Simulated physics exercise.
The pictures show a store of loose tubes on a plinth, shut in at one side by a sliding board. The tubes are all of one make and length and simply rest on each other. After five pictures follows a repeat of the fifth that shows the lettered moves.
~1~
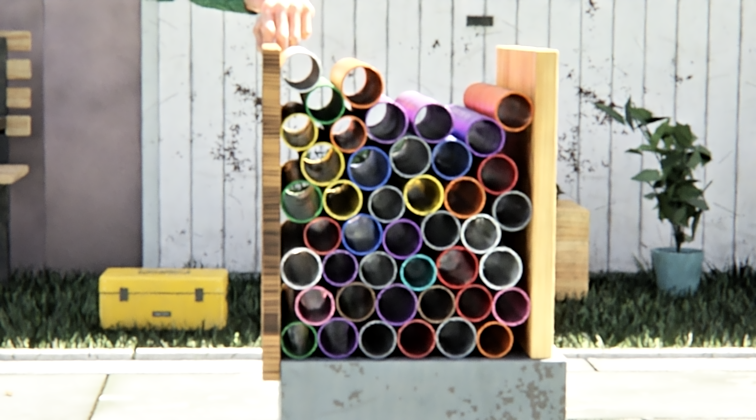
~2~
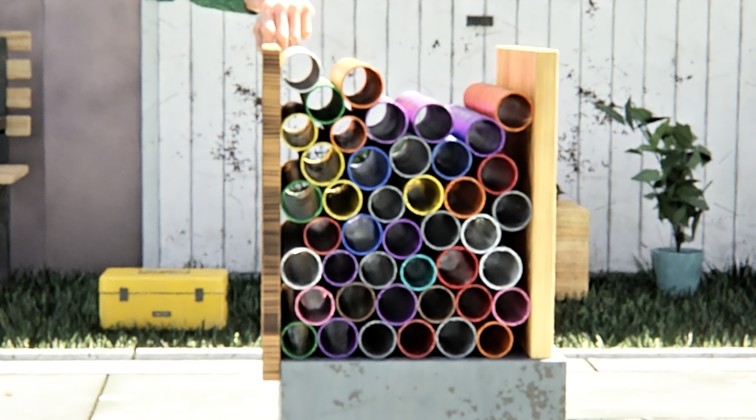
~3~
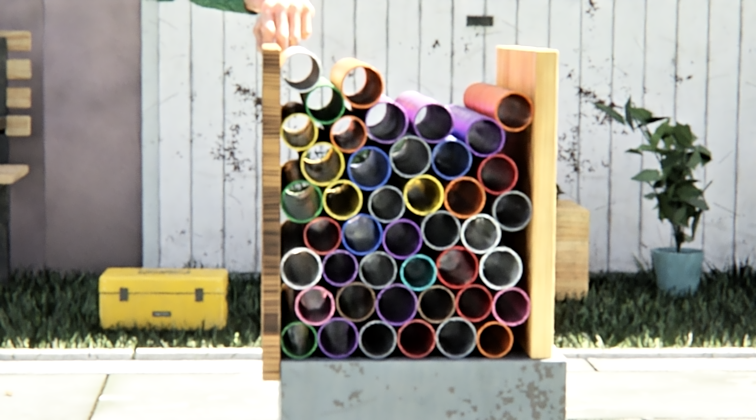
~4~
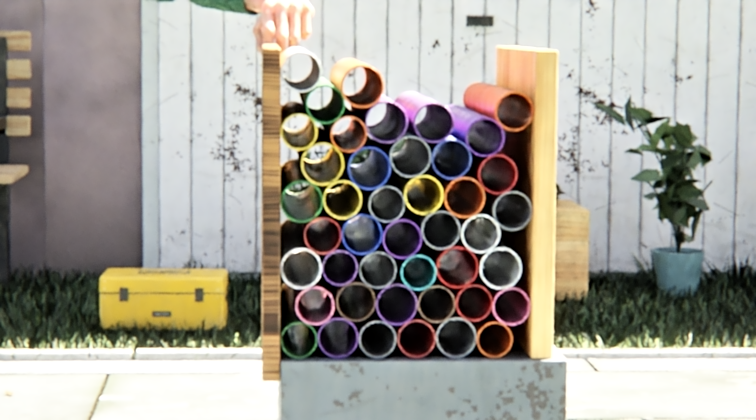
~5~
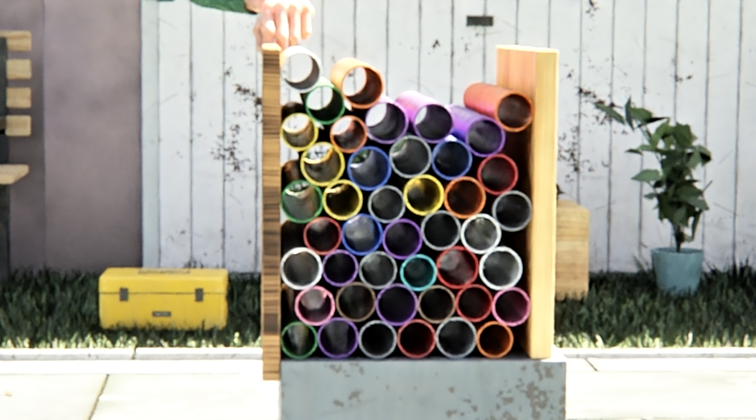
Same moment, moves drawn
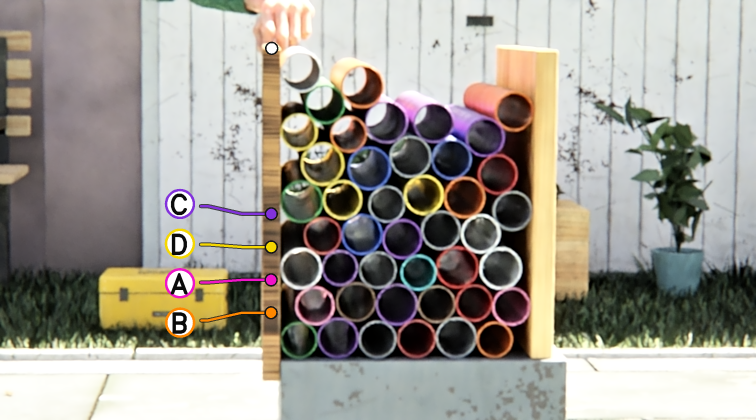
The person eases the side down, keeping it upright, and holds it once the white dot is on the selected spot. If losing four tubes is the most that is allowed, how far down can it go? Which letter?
The lowest mark that will do is C.
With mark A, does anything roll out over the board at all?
At A: Yes.
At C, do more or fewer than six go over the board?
Fewer than six.
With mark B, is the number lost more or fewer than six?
At B, more than six.
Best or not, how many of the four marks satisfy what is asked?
One of the four.
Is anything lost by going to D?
Yes, at D.
On the marked copy, A at (271, 280); B at (271, 312); C at (272, 214); D at (271, 247); the white dot at (272, 49).
Following C. Soon after the start, top of the board (281, 121).
Later, top of the board (280, 204).
In the end, top of the board (280, 213), four out over the board.
As for the rest, A more than four out over the board; B more than four out over the board; D more than four out over the board.
